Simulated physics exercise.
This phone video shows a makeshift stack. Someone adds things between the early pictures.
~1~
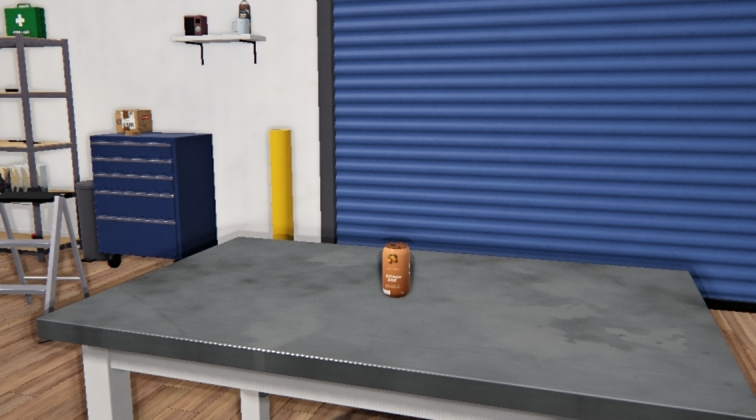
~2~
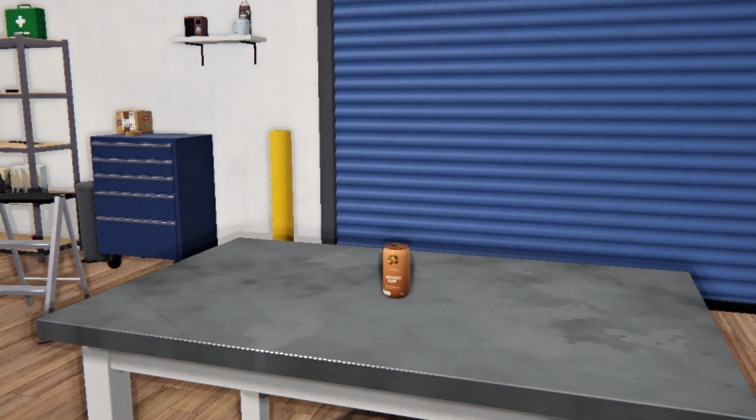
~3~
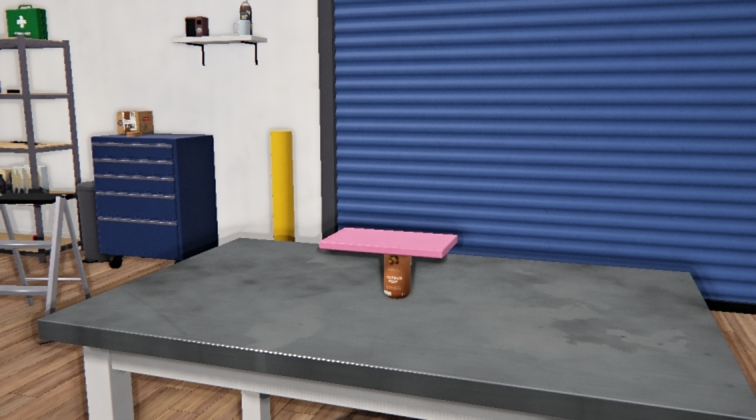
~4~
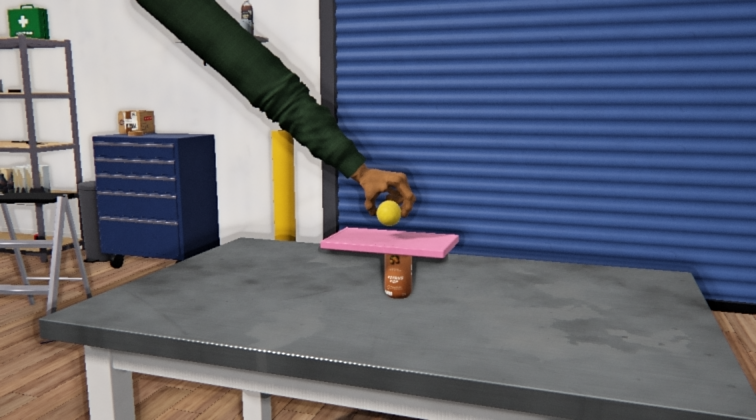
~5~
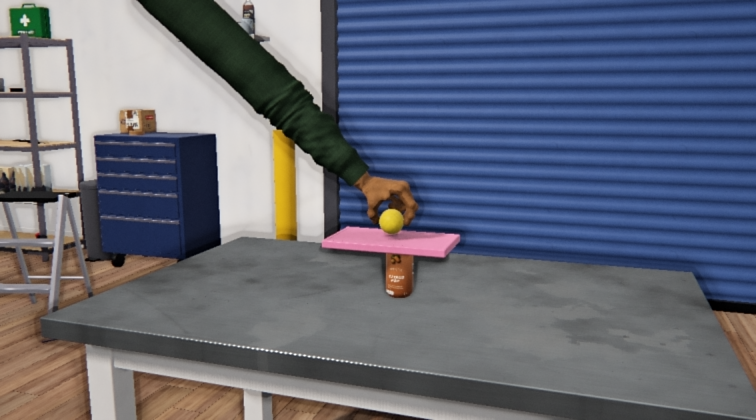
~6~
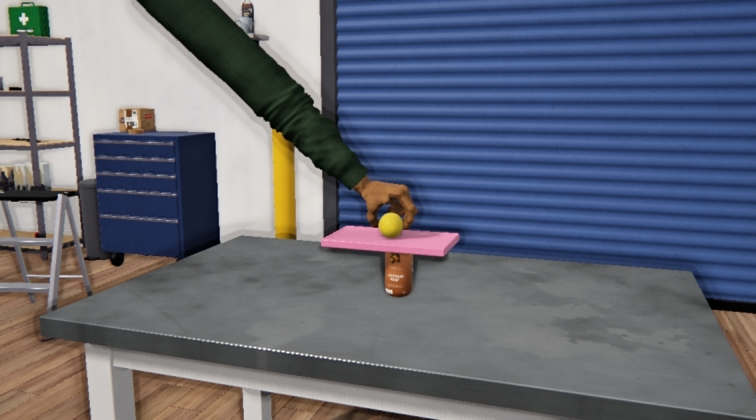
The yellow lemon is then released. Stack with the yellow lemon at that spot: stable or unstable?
Stable.
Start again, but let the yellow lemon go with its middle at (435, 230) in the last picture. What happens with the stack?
Then it holds.
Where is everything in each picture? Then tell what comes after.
In the first frame, the last thing is not in view yet; orange can (396, 270).
In the second frame, the last thing is not in view yet; orange can (397, 271).
In the third frame, the last thing is not in view yet; orange can (397, 271).
The fourth frame shows on its way; yellow lemon (389, 213); orange can (398, 271).
The fifth frame shows on its way; yellow lemon (392, 222); orange can (400, 271).
The sixth frame shows in place under the hand; yellow lemon (391, 226); orange can (399, 270).
Then, 0.80 s past the last view, nothing moves.
Then, 1.70 s past the last view, yellow lemon resting near (391, 226).
Finally, all 3 still in place. Final places as the last picture's camera would see them, yellow lemon near (390, 226). The stack holds.
